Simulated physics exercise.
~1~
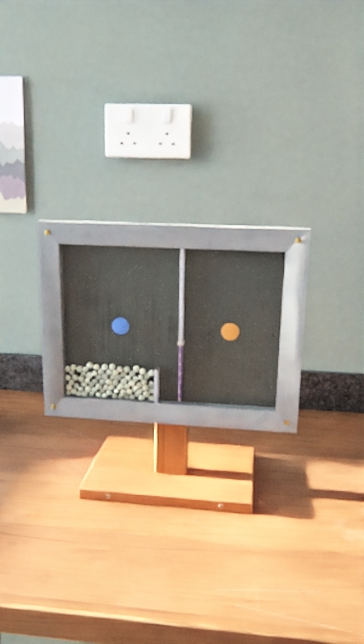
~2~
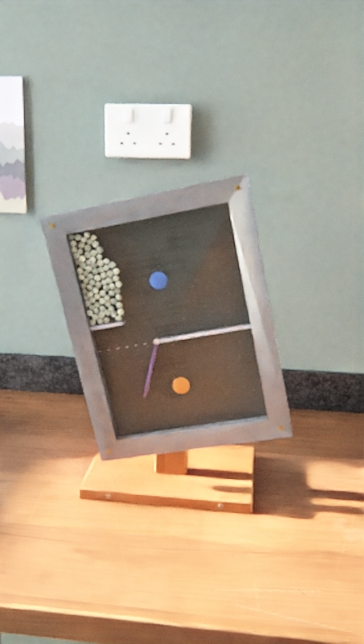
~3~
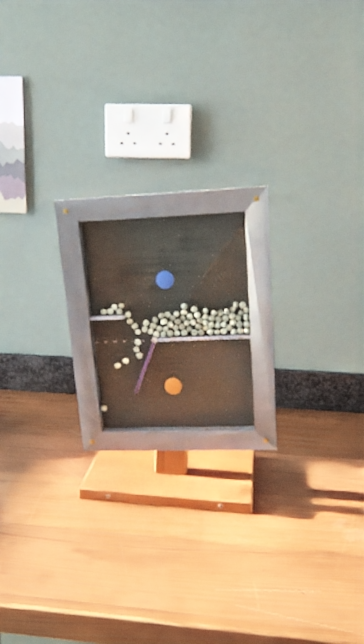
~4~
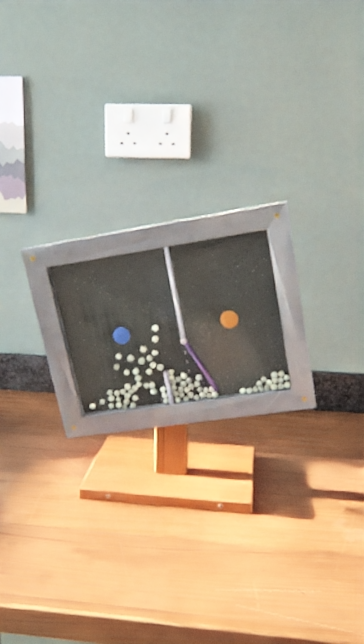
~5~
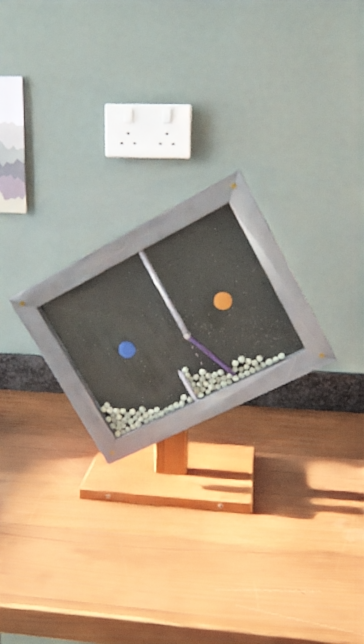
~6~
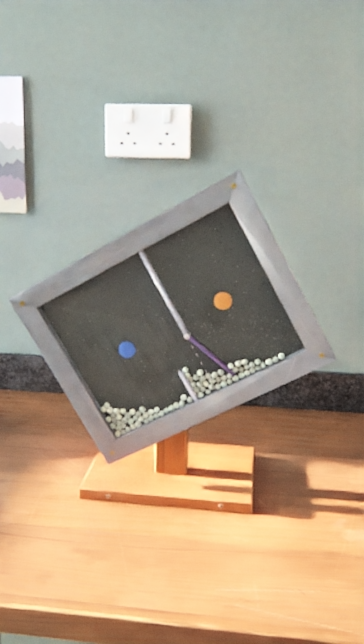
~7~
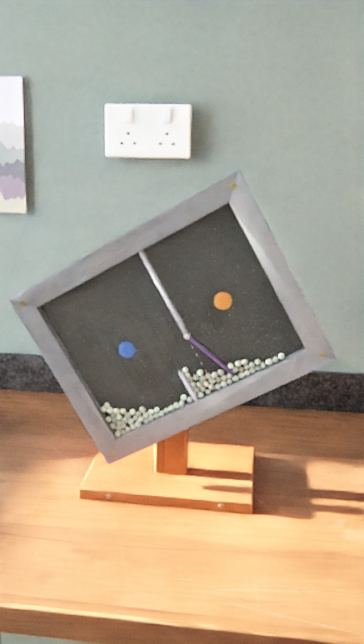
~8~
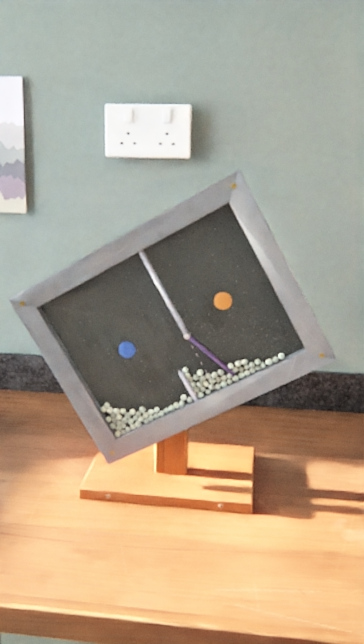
A framed box of small pale pills turned on its wooden stand until it stood on end, spilling them past a purple flap, then swung back and stopped tilted, with pills resting on both the blue-dot and orange-dot sides.
